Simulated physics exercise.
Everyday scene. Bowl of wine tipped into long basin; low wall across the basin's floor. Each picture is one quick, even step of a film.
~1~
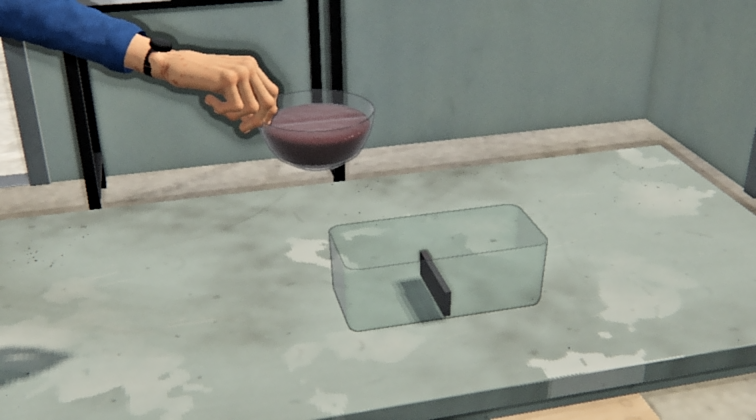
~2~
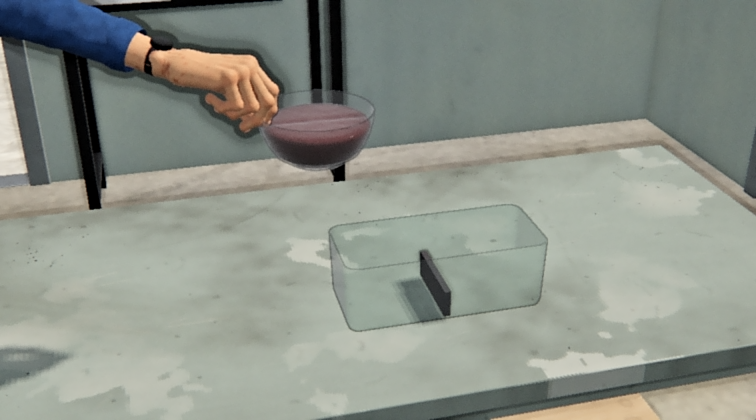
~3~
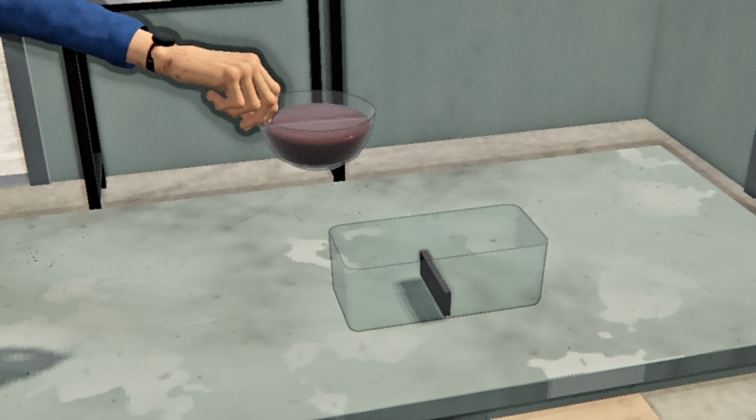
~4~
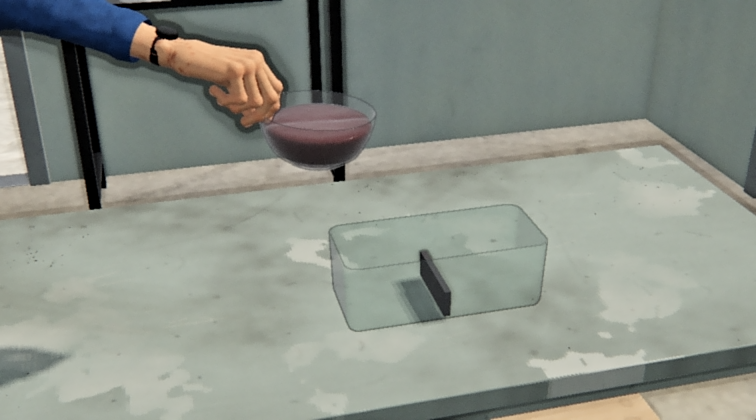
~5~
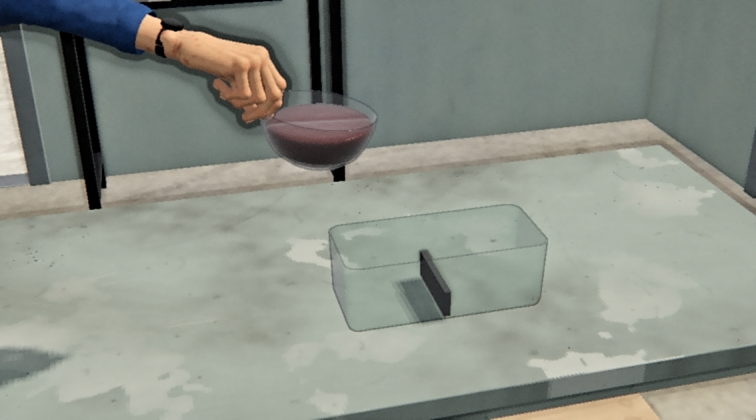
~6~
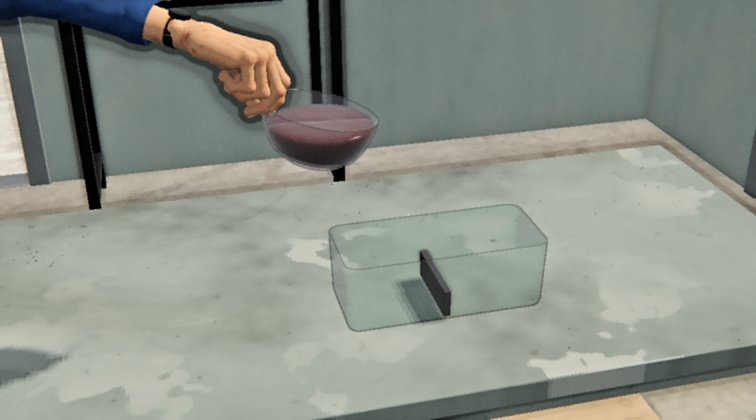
The footage shows a hand holding a clear bowl of dark red liquid above a counter, left of a transparent rectangular basin with a low dark wall across its floor; the hand gradually tilts the bowl slightly to the right.
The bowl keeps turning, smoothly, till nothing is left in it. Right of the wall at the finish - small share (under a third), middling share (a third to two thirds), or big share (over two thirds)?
Small.
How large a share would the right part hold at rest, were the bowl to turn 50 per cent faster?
Somewhere near 15 percent.
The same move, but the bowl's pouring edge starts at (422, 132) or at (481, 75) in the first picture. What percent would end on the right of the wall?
Roughly 75 per cent, then roughly 65 per cent.
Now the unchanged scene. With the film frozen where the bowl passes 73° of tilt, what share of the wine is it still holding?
Close to 35 parts in a hundred remain.
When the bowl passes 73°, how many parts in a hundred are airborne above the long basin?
Share out of both vessels: Approx. 45 %.
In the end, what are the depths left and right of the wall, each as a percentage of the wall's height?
The left reaches some 70 %, the right about 20 %.
A moment on, the bowl is tipped part way and 37 per cent is still to pour, 15 is left of the wall and 3 right of it.
Next, the bowl is tipped right over and 0 per cent is still to pour, 76 is left of the wall and 16 right of it.
Then the bowl is tipped right over and 0 per cent is still to pour, 79 is left of the wall and 19 right of it.
Later the bowl is tipped right over and 0 per cent is still to pour, 78 is left of the wall and 19 right of it.
In the end 78 per cent lies left of the wall, 19 right of it and 3 outside.
